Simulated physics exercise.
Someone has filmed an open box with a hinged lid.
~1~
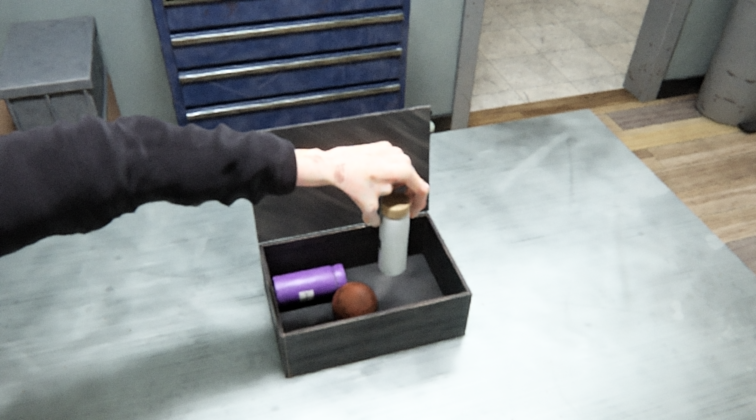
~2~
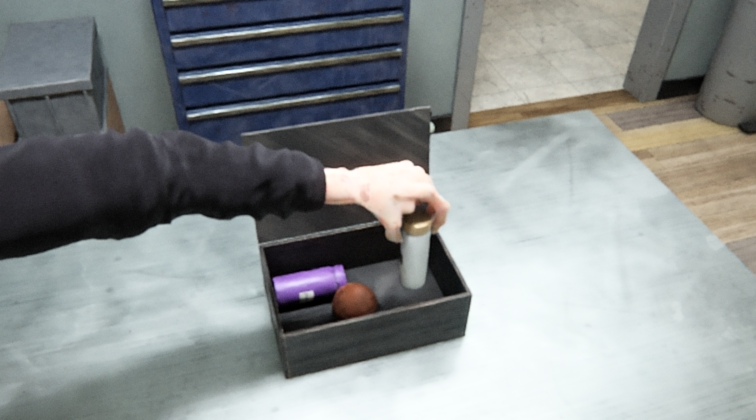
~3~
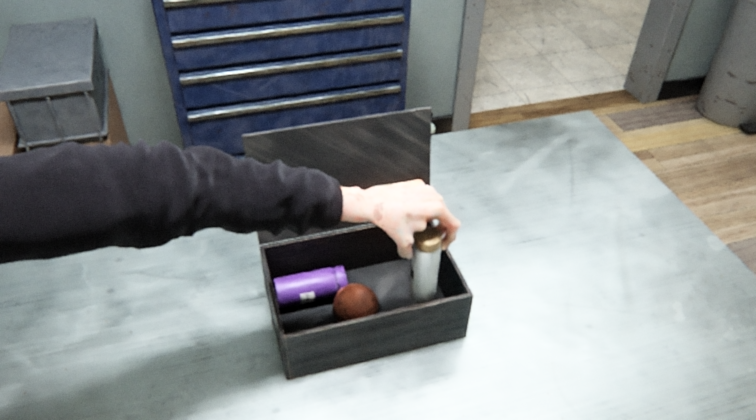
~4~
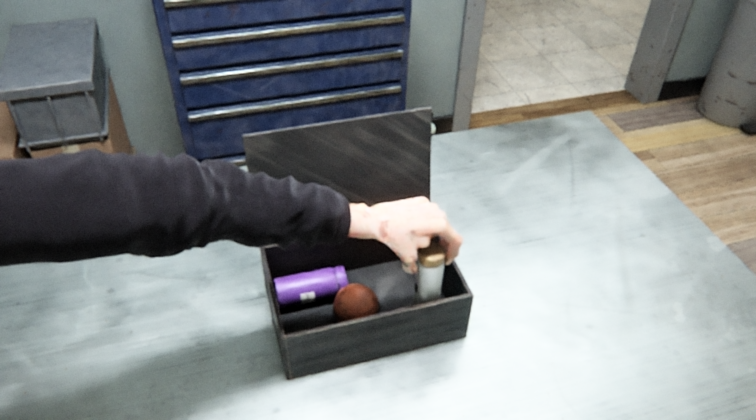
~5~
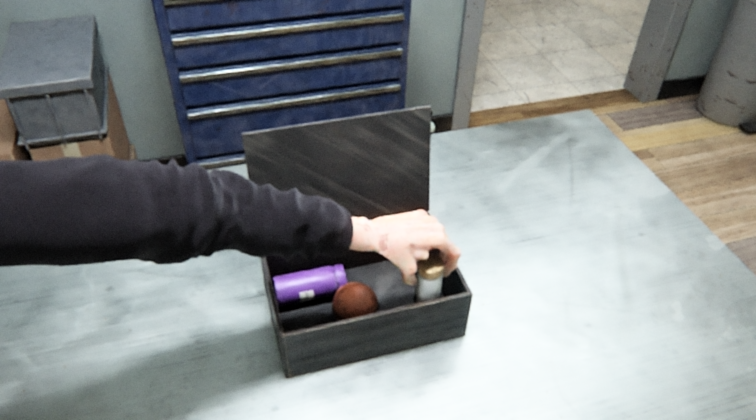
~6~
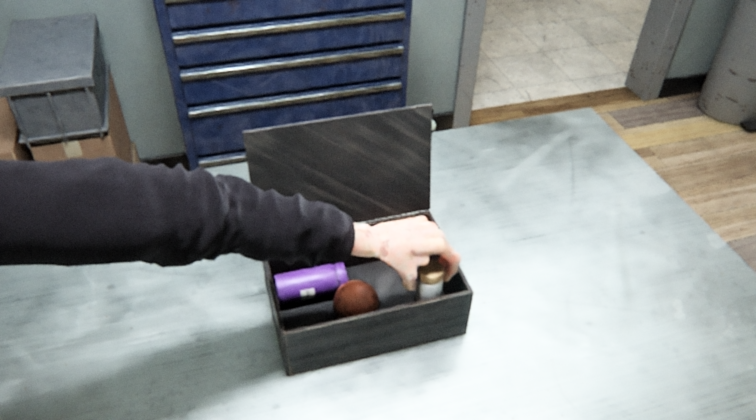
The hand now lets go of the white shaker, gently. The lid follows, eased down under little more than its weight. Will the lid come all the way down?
Here the lid is held up.
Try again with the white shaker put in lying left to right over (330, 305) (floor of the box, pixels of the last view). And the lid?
Then it sits on the rim.
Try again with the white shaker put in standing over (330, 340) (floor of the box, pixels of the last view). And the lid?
Then it is held up.
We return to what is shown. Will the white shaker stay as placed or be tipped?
The white shaker stays as placed.
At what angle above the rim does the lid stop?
Some 12° above the rim.
Then, 1.40 s after the last picture, lid 73° above the rim.
Then, 1.90 s after the last picture, lid 25° above the rim.
Then, 3.50 s after the last picture, lid 13° above the rim.
At rest, lid 13° above the rim; all 3 in place. Seen from the same camera at the end, white shaker near (428, 296).
